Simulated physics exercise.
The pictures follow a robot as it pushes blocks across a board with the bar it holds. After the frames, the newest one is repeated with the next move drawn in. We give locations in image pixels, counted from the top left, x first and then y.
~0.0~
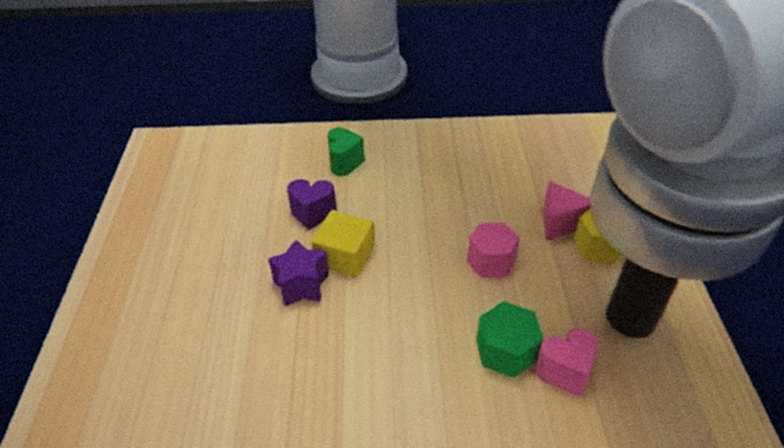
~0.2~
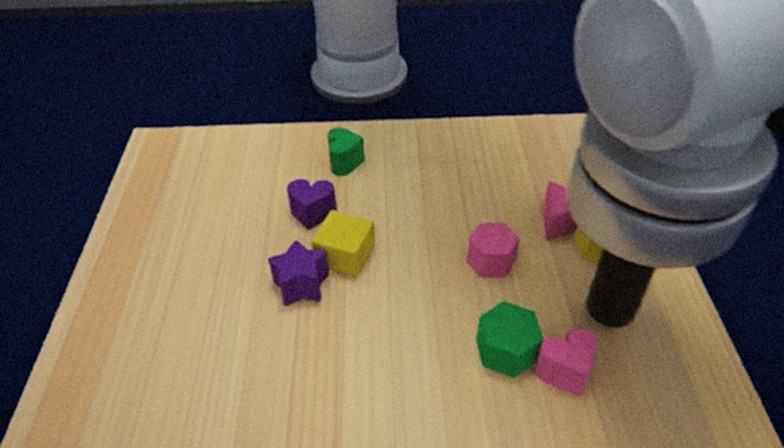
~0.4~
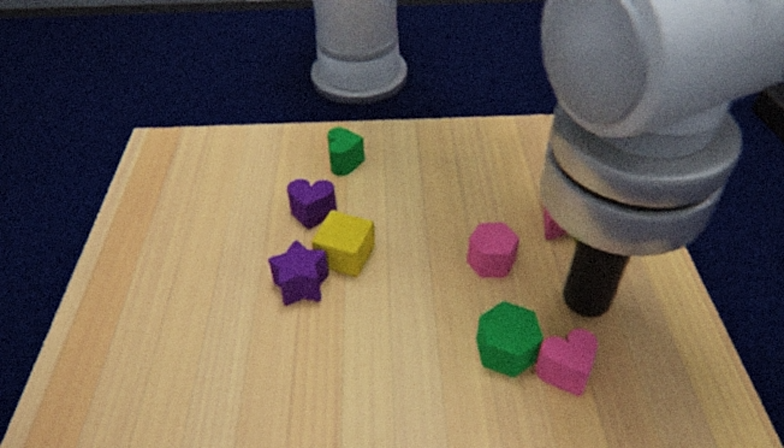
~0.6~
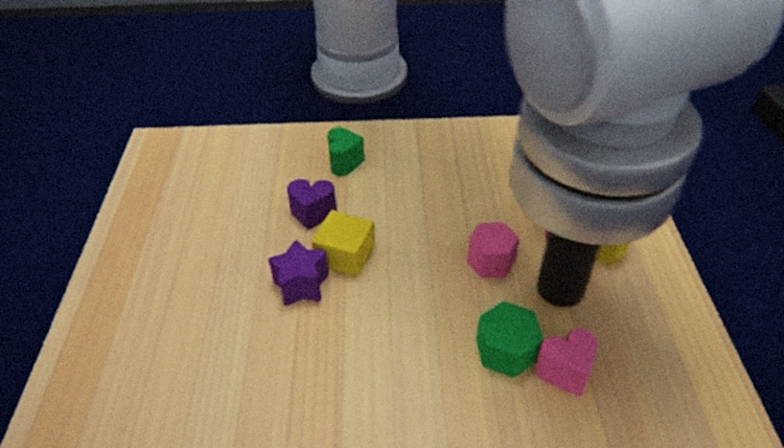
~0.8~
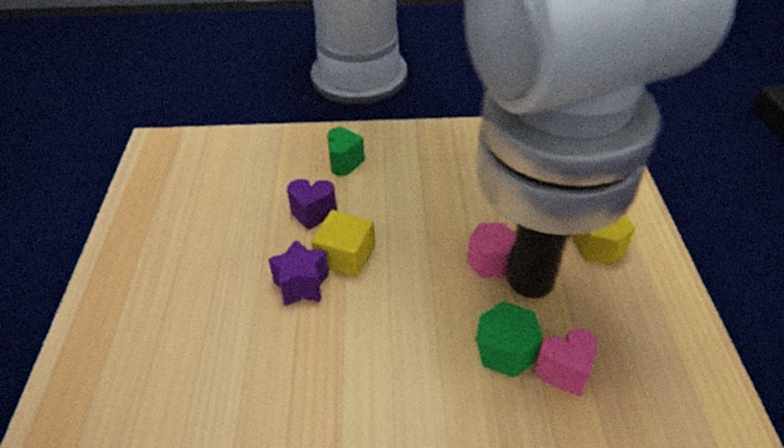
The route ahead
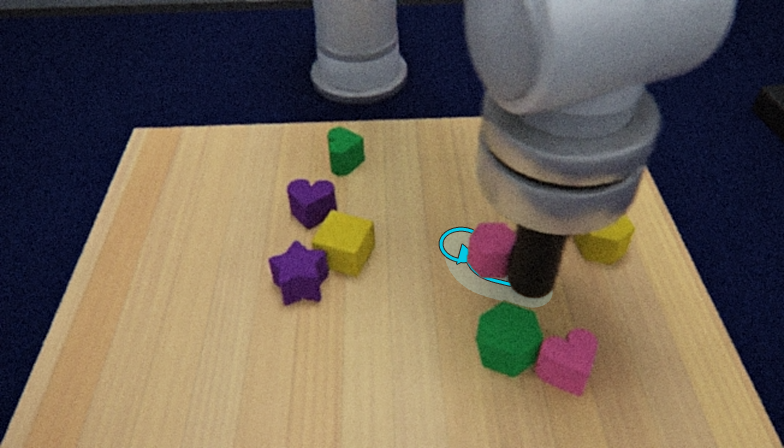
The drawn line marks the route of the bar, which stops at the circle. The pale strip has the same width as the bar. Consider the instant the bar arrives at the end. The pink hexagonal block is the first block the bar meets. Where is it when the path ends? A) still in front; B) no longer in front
Letter A.
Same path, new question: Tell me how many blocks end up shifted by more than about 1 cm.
In total, one block gets moved by over 1 cm.
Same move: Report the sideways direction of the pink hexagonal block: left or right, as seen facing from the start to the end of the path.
It goes right.
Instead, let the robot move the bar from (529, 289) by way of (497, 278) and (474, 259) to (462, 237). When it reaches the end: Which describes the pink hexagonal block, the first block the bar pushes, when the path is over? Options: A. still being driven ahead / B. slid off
Option A.
The drawn path runs from (529, 289) via (498, 281) and (472, 267), ending at (462, 245).
The first path, step by step. Halfway along, bar at (483, 268); pink hexagonal block at (470, 220), turned 50° clockwise.
At the end, bar at (463, 237); pink hexagonal block at (452, 192), turned 55° clockwise; green hexagonal block not moved.
